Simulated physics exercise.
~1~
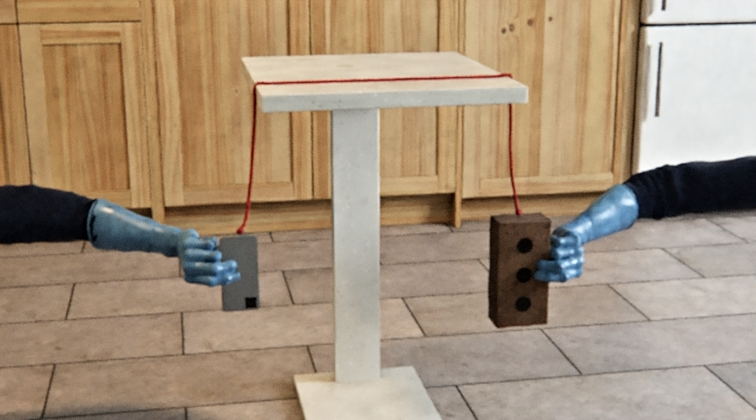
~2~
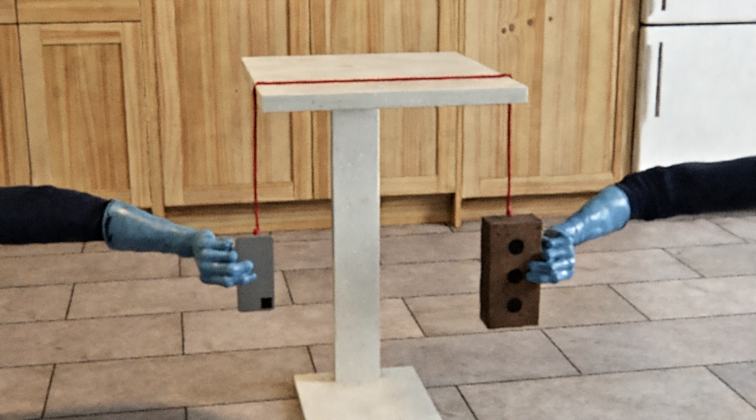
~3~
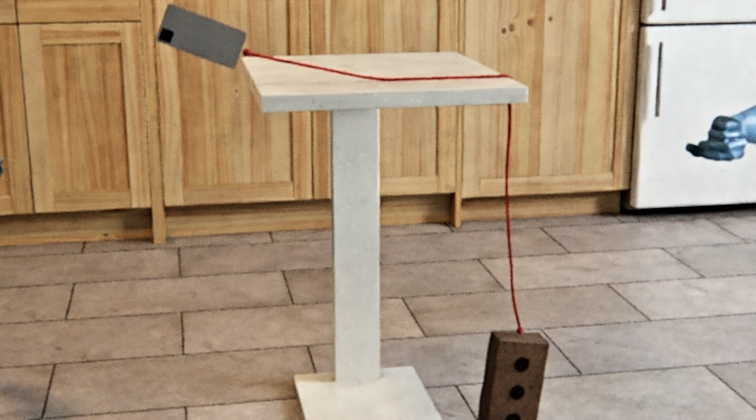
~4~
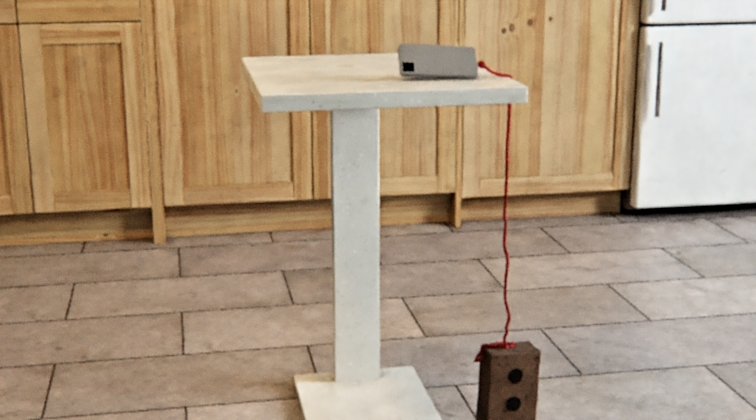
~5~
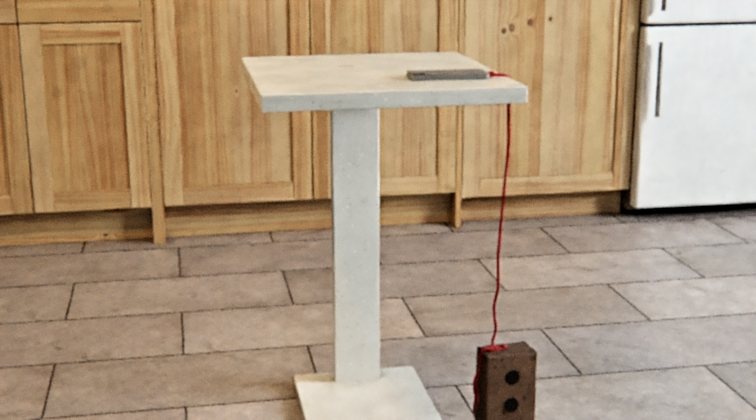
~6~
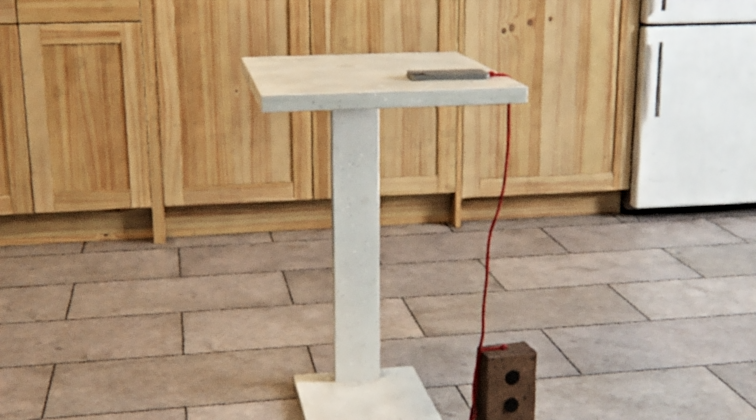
To begin with, a red string lies across a small pale table in a kitchen, with a grey phone-like block hanging on the left and a brown brick with dark holes on the right, each held by a blue-gloved hand. The hands shift both objects slightly inward. Then they let go and draw back, and the brick drops toward the floor while the grey block is yanked up to the tabletop's left edge. The block travels rightward across the top and settles flat near the right edge. Finally, the brick stands on the floor, the slackened string running down the right side.
